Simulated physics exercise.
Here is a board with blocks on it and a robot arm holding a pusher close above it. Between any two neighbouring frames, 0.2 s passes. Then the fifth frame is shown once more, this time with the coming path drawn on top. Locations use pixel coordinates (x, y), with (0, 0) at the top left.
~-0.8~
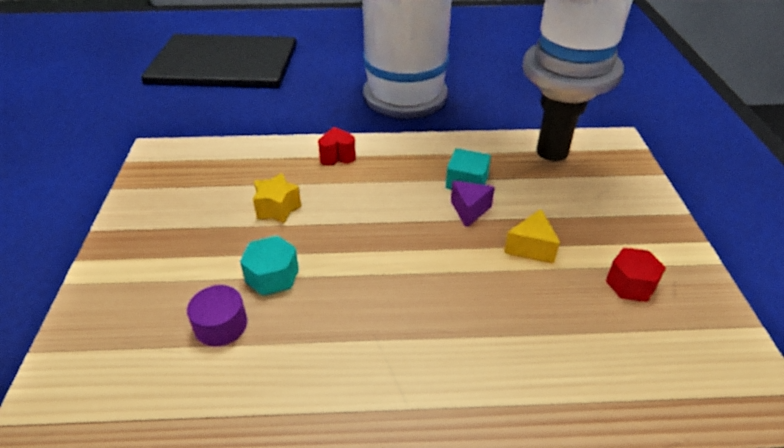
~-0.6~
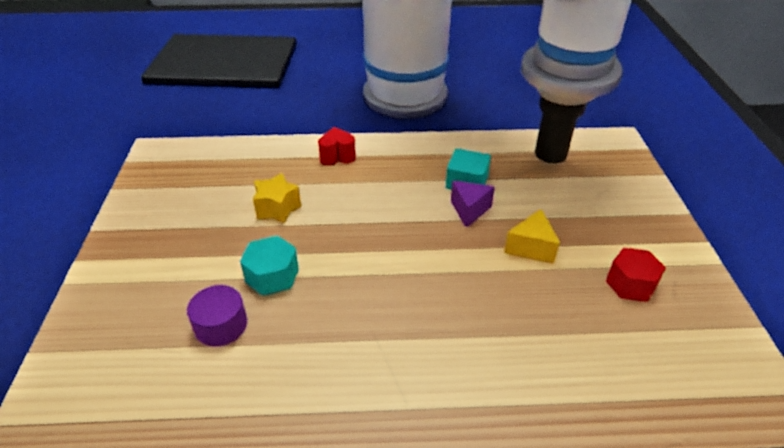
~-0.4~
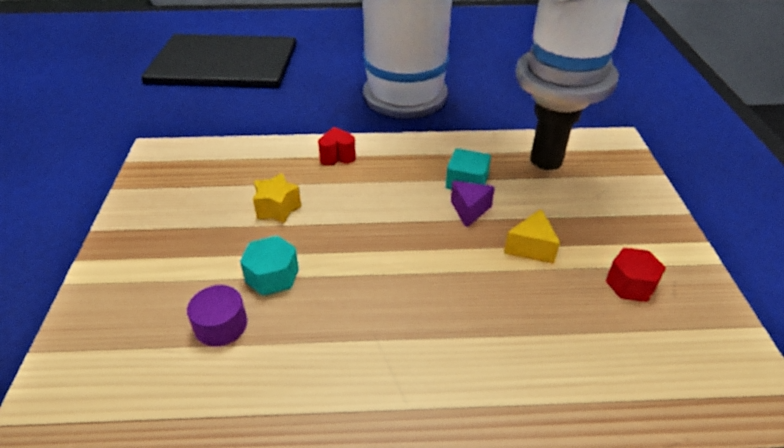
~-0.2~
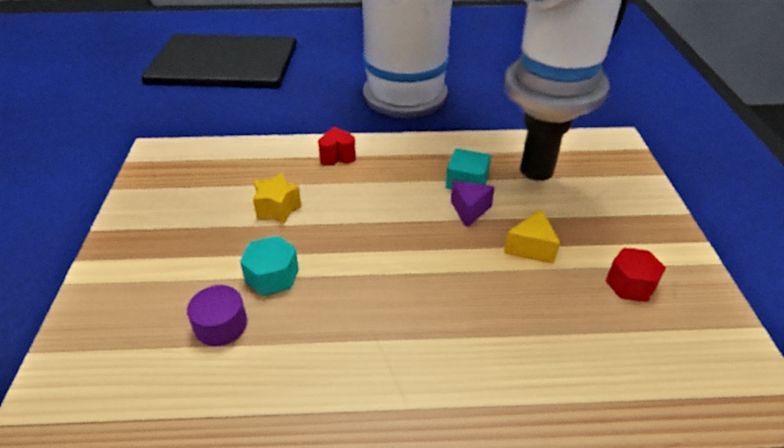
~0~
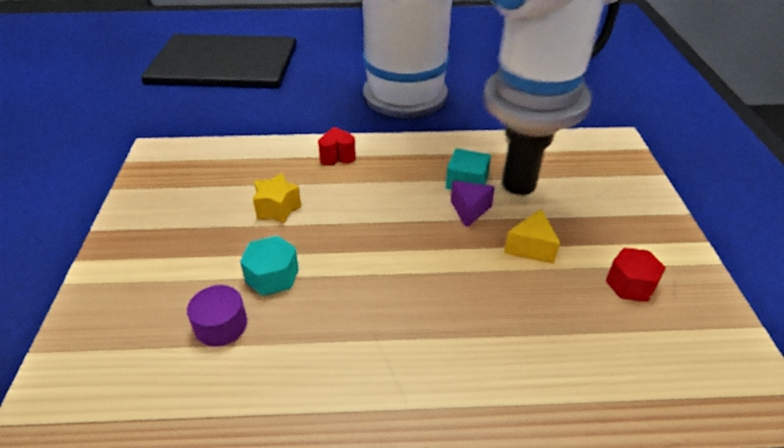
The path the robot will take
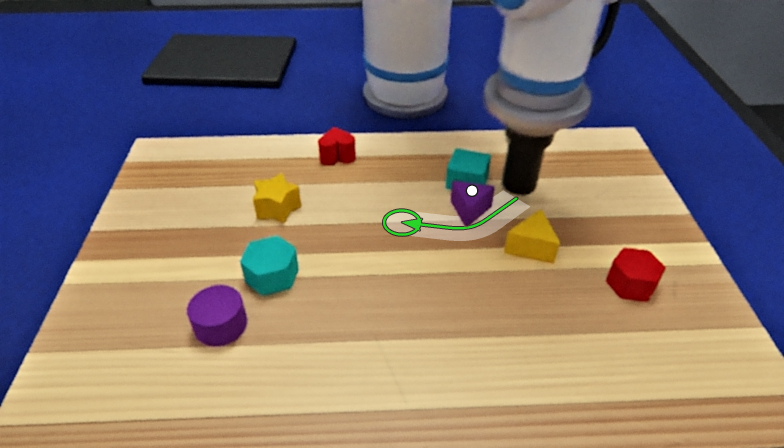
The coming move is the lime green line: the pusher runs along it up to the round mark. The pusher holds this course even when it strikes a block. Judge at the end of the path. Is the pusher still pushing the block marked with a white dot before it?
Yes, it checks out.
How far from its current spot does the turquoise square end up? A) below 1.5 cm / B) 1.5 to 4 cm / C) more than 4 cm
Choice A: Below 1.5 cm.
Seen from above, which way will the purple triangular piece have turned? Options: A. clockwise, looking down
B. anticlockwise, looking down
The answer is A.
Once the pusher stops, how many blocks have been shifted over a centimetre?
Answer: 1.
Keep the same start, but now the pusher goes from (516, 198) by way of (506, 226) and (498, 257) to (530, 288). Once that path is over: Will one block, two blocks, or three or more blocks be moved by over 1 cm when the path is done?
Of all the blocks, just one travels more than a centimetre.
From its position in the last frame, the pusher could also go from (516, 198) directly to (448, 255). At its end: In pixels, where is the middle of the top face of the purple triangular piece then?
Put as a pixel place, it's (438, 200).
Path on the board, from (516, 198) through (488, 218) and (448, 228) to (402, 222); the dot is on the purple triangular piece.
What follows on the original path. One third of the way, pusher at (490, 205); purple triangular piece at (448, 196), turned 30° clockwise.
Two thirds of the way, pusher at (449, 214); purple triangular piece at (421, 197), turned 105° clockwise.
At the end, pusher at (402, 209); turquoise square in place; purple triangular piece at (381, 187), turned 130° clockwise.
